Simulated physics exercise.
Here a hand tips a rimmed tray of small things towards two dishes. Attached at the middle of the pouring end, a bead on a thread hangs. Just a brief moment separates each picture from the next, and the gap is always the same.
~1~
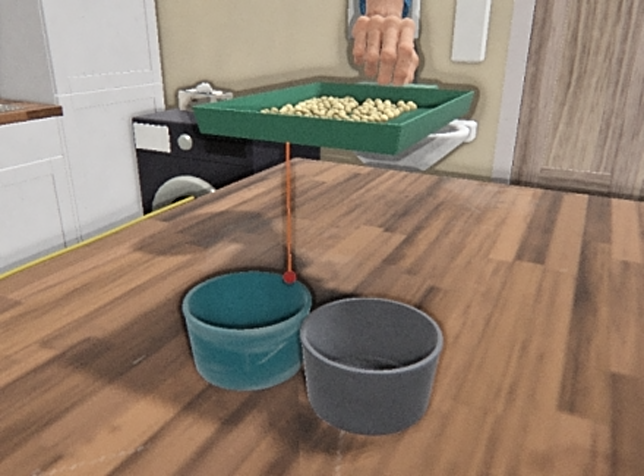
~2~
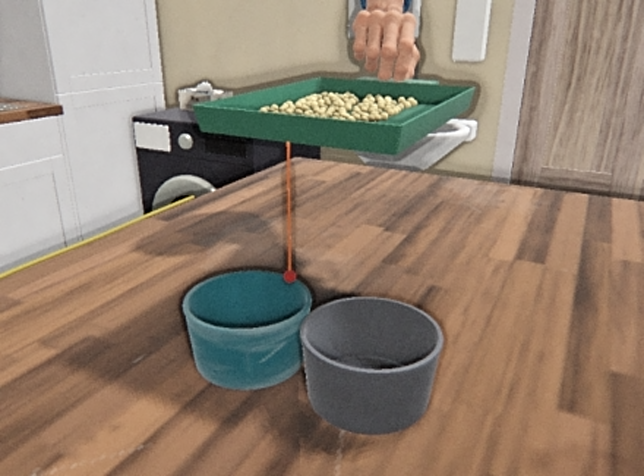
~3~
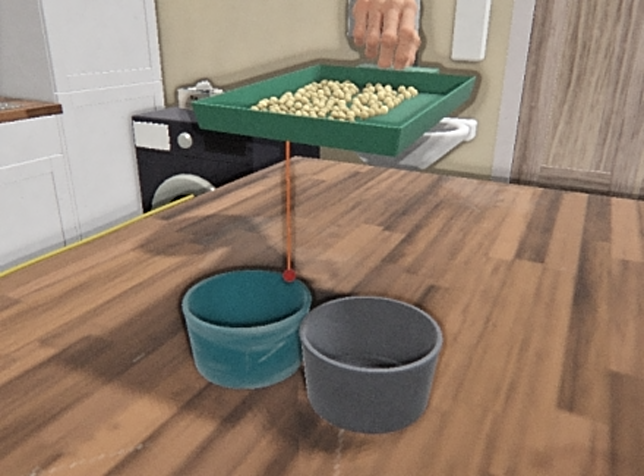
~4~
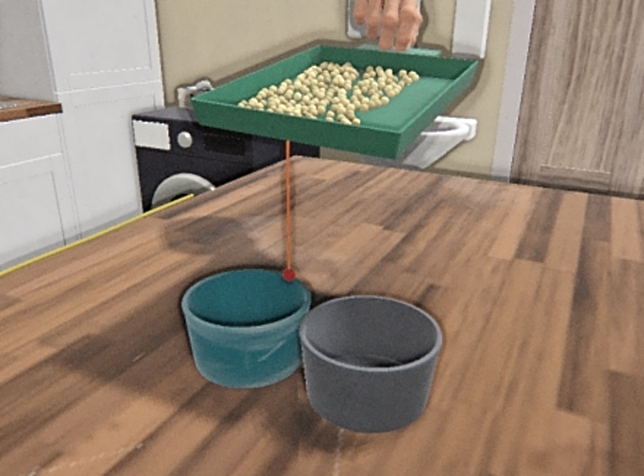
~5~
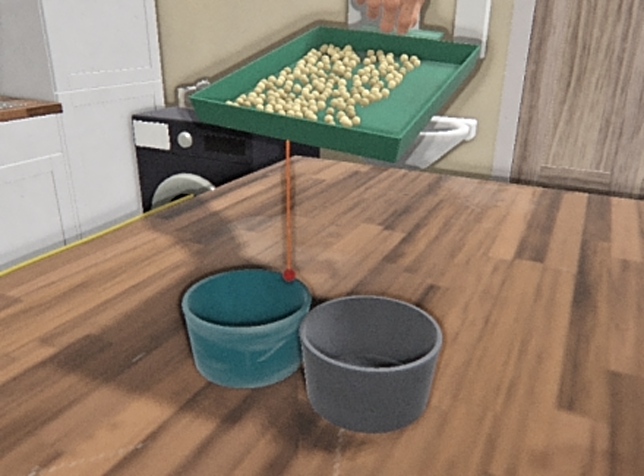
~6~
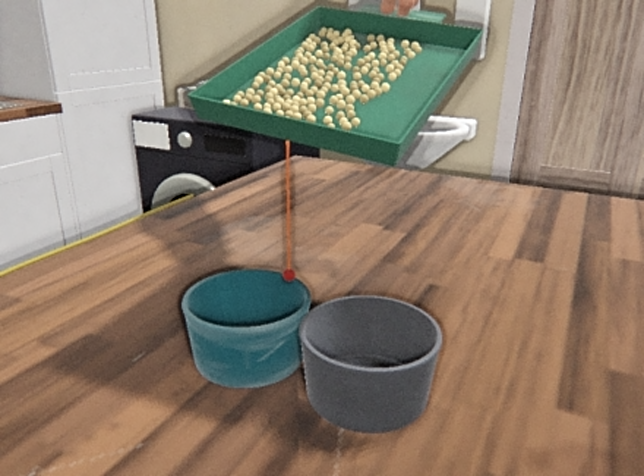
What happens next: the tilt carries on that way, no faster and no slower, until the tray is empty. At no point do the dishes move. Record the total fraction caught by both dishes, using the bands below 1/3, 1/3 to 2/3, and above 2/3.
Total caught: Above 2/3.
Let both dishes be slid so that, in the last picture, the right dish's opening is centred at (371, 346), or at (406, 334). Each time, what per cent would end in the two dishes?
You'd get near 100 per cent and afterwards near 90 per cent.
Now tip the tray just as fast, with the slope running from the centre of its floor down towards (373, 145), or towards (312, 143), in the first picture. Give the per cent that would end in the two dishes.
You'd get 100 per cent the first time and 70 per cent the second time.
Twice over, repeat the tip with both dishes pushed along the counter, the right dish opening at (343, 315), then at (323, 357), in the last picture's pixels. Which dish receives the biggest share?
On the first try it would be the one on the right, and on the second the one on the right.
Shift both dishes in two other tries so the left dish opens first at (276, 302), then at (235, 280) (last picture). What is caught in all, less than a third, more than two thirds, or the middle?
Try 1 - over two thirds; try 2 - more than two thirds.
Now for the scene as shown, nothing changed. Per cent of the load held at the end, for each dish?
Per hundred pieces: Left dish roughly 0, right dish roughly 90.
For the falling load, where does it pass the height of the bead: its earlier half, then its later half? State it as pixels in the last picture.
The leading part at (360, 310), the rest of it at (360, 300).
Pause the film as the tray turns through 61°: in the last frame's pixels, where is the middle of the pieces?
Close to (338, 136).
Shortly afterwards, tray tipped steeply; all but a few on the tray; a little in the air.
Next, tray tipped right over; near half on the tray; near a quarter in the right dish; only a few outside both; near a quarter in the air.
Some moments later, tray tipped past a quarter turn; the bulk in the right dish; only a few in the left dish; a little outside both.
In the end, tray tipped past a quarter turn; the bulk in the right dish; only a few in the left dish; a little outside both.
